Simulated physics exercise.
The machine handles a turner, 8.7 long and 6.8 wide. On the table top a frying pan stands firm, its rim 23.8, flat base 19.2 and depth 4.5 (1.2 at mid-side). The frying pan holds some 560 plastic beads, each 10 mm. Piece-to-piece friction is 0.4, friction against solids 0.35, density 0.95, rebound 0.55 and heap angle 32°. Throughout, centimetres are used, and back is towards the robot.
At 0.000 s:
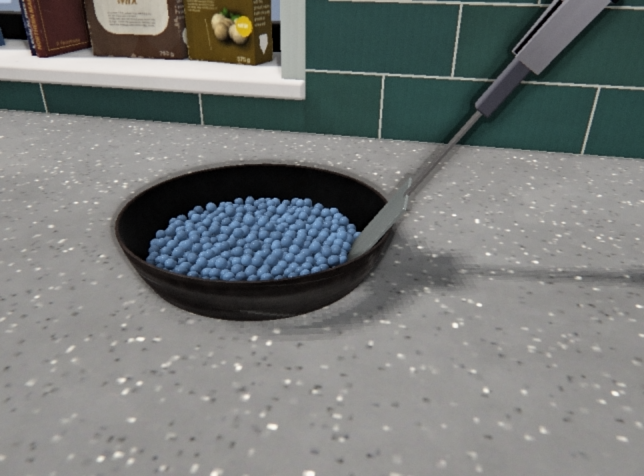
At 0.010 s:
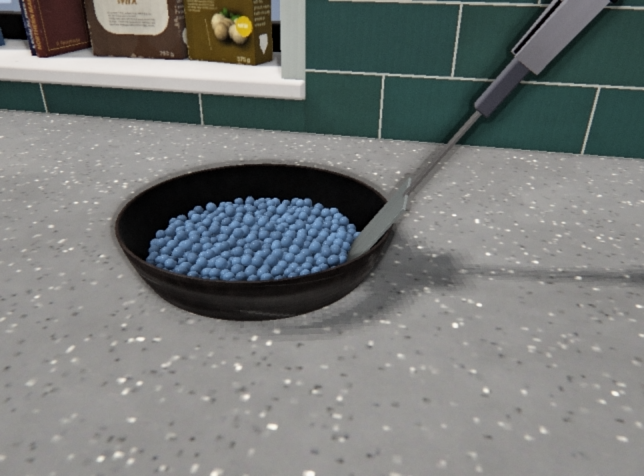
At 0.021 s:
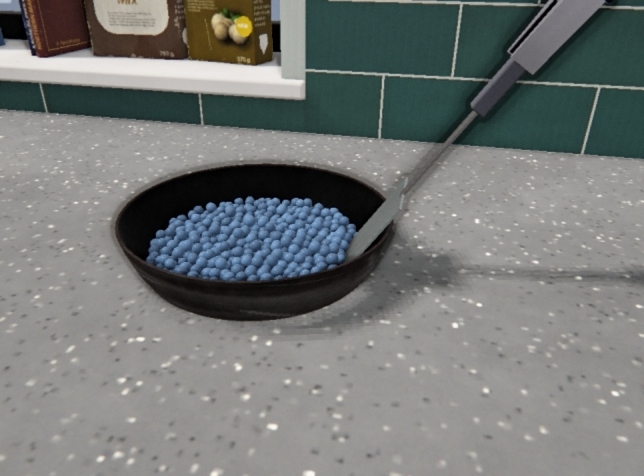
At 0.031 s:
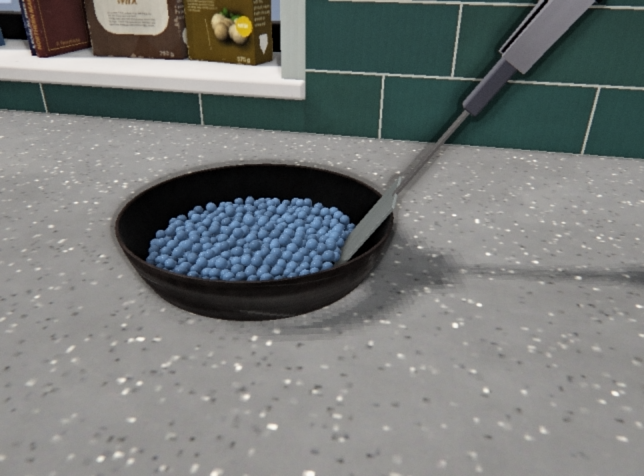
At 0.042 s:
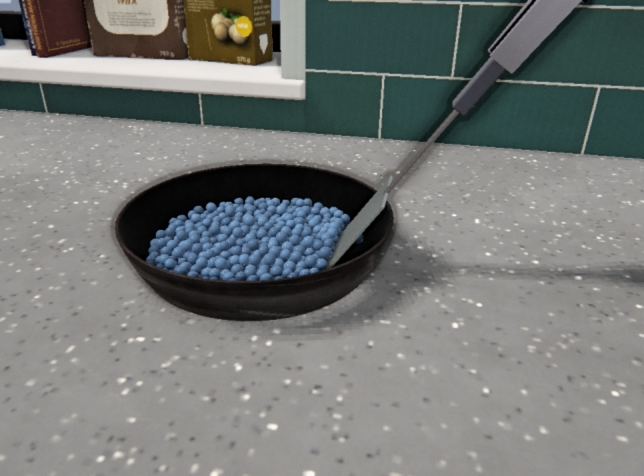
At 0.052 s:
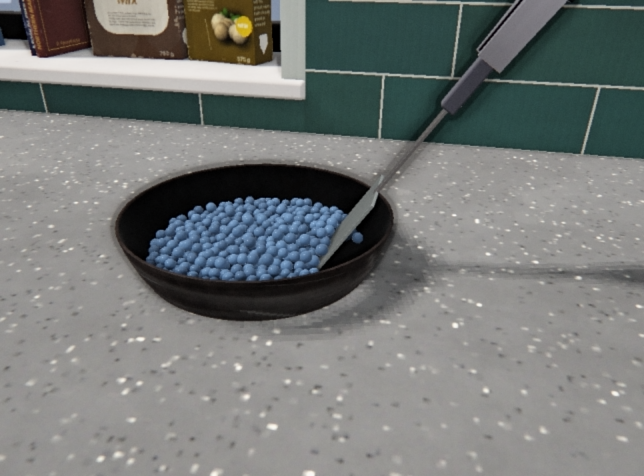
A gray turner slides slowly left through the blue beads in a black frying pan.
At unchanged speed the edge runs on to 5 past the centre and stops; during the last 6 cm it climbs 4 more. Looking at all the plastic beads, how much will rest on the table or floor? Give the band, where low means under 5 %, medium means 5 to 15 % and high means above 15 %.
Band: Low.
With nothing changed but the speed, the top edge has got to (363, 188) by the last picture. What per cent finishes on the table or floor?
Expect about 10 per cent there.
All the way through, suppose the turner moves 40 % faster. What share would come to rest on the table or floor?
Then about 10 per cent.
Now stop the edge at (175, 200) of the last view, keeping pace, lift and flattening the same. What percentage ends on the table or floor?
The share ending on the table or floor is about 10 per cent.
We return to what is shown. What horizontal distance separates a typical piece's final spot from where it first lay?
The value is roughly 2 cm.
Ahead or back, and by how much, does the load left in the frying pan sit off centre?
Roughly 3.0 cm ahead of the centre.
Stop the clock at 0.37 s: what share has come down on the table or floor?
Some 2 per cent of the load.
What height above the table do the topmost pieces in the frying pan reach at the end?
About 4.5 centimetres.
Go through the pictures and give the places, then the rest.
In the first frame, turner top edge at (408, 192), sloping 56°; upper third of the load around (263, 237), from x 150 to 360, top at y 200; 557 in the frying pan.
In the second frame, turner top edge at (408, 192), sloping 56°; upper third of the load around (264, 237), from x 150 to 360, top at y 200.
In the third frame, turner top edge at (404, 192), sloping 56°; upper third of the load around (267, 237), from x 150 to 360, top at y 200.
In the fourth frame, turner top edge at (397, 191), sloping 56°; upper third of the load around (270, 238), from x 150 to 360, top at y 200.
In the fifth frame, turner top edge at (388, 190), sloping 56°; upper third of the load around (274, 237), from x 150 to 360, top at y 200.
In the sixth frame, turner top edge at (378, 190), sloping 56°; upper third of the load around (273, 236), from x 150 to 360, top at y 200; 557 in the frying pan.
After 0.10 s, sloping 56°, highest piece 5 above the table; 557 in the frying pan.
After 0.15 s, sloping 56°, highest piece 6 above the table; 557 in the frying pan.
After 0.37 s, sloping 56°, highest piece 7 above the table; 544 in the frying pan, 11 on the table or floor, 2 on the blade or in flight.
After 1.42 s, sloping 56°, highest piece 5 above the table; 544 in the frying pan, 13 on the table or floor.
At rest, 544 in the frying pan, 13 on the table or floor. That is 2 % on the table or floor.
